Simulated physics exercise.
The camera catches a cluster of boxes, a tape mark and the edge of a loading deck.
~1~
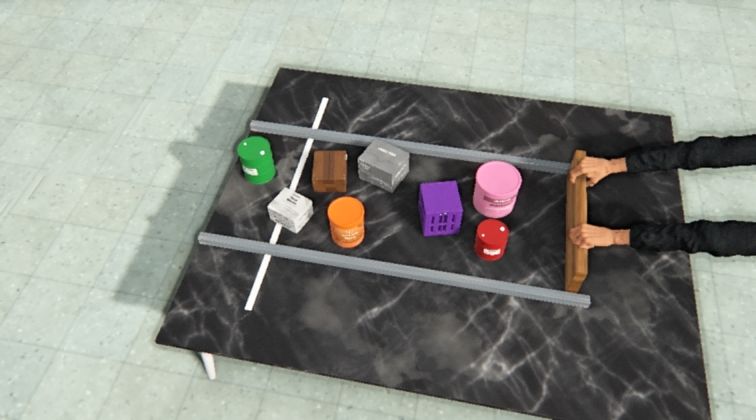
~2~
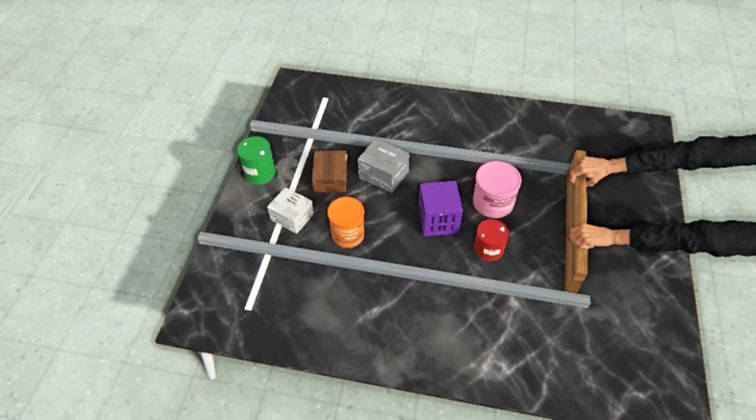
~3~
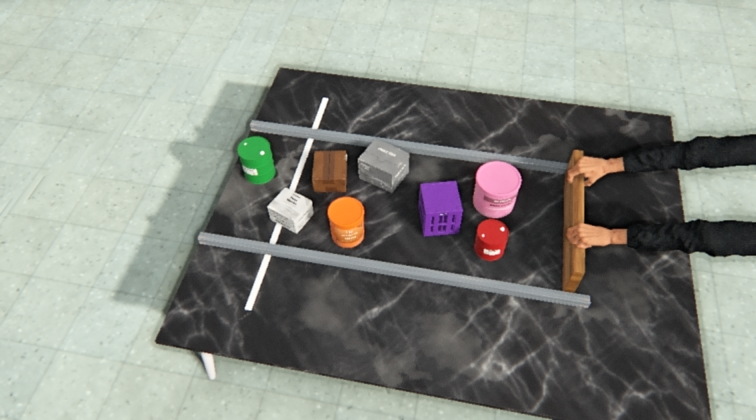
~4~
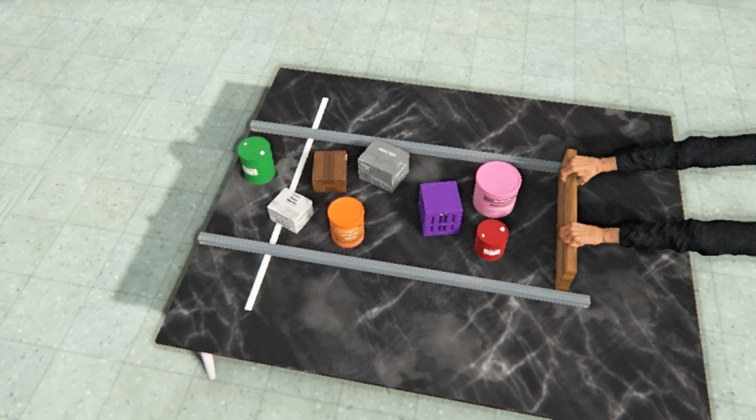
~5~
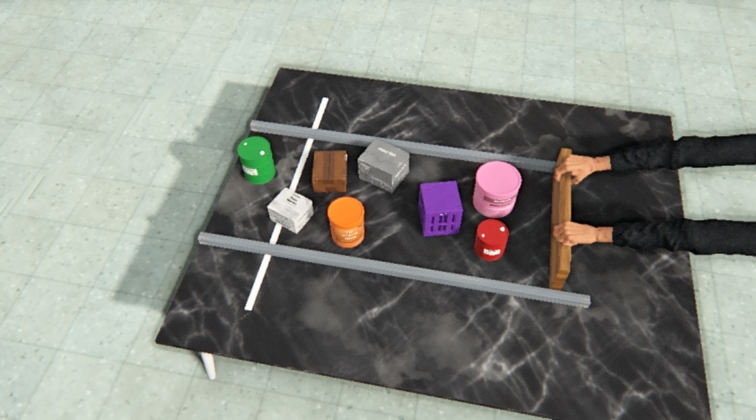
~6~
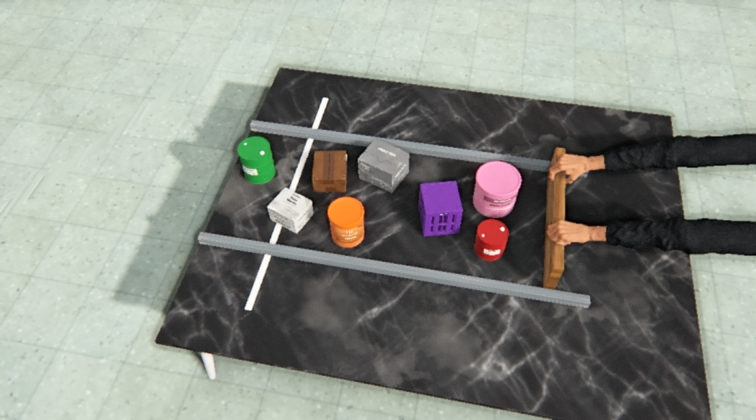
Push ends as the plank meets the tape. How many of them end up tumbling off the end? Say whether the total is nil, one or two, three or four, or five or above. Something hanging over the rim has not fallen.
The total is one or two.
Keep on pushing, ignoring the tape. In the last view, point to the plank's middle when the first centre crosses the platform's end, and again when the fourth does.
The first puts it near (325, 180), the next near (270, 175).
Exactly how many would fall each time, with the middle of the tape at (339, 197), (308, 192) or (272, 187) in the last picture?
The three tries give 0, 1 and 3.
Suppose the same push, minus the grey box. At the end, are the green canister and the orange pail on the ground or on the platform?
Outcome: The green canister drops down, the orange pail is safe.
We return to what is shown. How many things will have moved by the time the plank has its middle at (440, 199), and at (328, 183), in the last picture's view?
3 by the first point, 8 by the second.
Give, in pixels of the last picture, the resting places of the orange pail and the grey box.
One ends up near (257, 221) and the other near (255, 140).
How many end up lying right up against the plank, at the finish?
3 are in contact with it.
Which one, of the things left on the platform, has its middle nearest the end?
Answer: The brown parcel.
A little later, none off yet; green canister at rest near (257, 161); white box at rest near (291, 210); brown parcel at rest near (330, 171).
When it is over, the number that fall off is one or two; down, green canister.
